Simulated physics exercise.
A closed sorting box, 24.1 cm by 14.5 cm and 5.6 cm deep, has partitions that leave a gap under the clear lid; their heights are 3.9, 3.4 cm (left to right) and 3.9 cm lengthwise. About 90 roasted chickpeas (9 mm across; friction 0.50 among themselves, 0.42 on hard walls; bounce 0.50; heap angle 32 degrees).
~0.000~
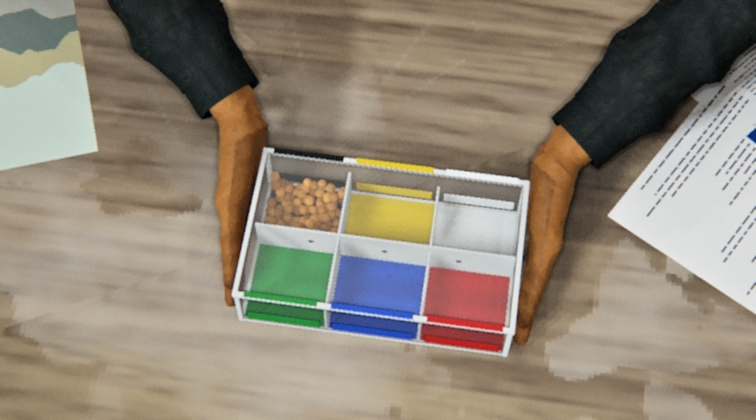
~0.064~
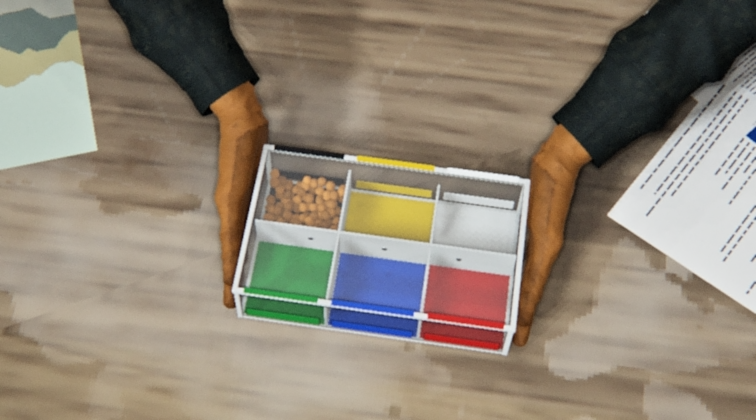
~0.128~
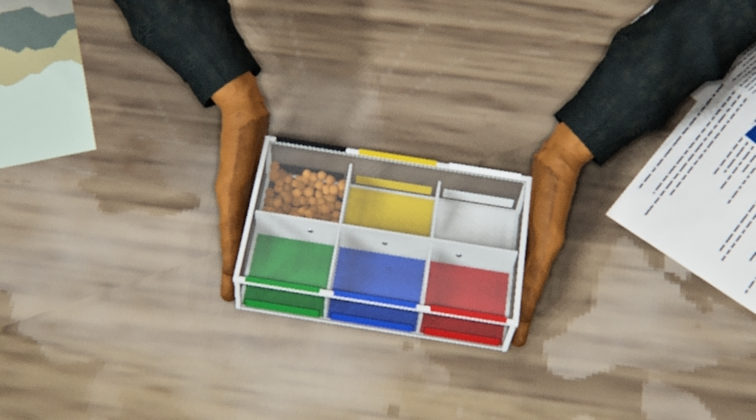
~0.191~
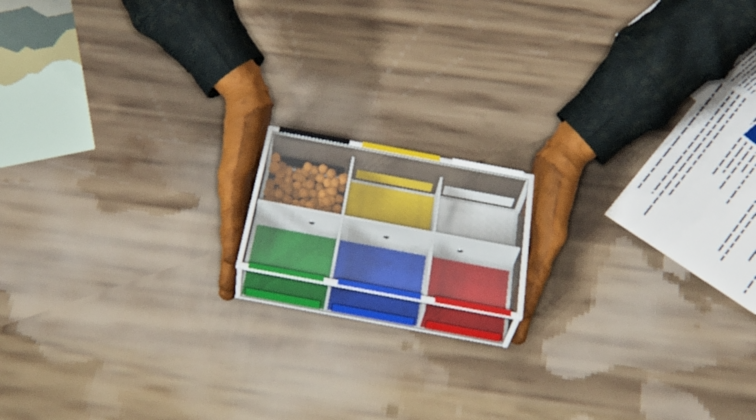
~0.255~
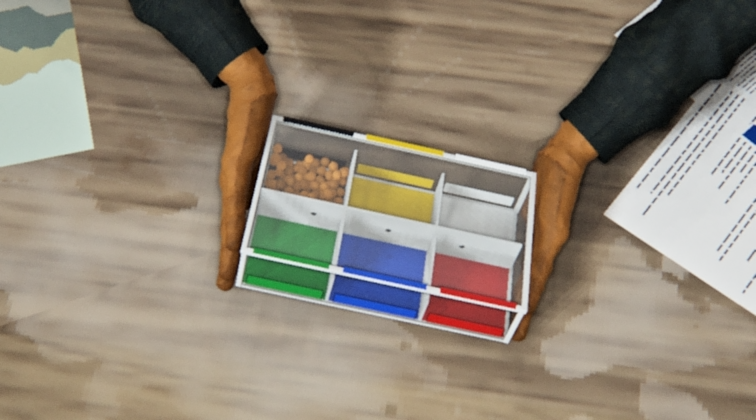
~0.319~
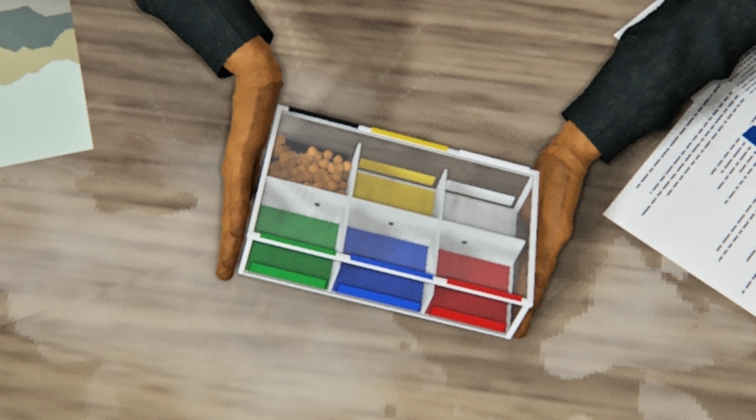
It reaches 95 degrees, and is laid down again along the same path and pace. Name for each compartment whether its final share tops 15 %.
Red: No, blue: No, green: No, yellow: No, white: No, black: Yes.
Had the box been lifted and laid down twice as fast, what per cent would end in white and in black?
White 5; black 85.
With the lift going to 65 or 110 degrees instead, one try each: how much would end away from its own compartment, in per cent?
Some 0 and 20 per cent.
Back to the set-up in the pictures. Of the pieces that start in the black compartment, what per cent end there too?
About 90 per cent.
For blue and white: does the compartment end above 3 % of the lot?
Blue no; white yes.
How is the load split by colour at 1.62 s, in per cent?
Red 0, blue 0, green 0, yellow 5, white 0, black 95.
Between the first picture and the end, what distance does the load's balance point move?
Some 3.5 cm.
After 1.62 s, tilt 95 degrees; yellow 5 %, black 95 %.
Then, at 2.49 s, tilt 42 degrees; white 10 %, black 90 %.
After 3.36 s, tilt 0 degrees; yellow 5 %, white 10 %, black 85 %.
By 4.1 s all is still; red 0 %, blue 0 %, green 0 %, yellow 5 %, white 10 %, black 85 %.
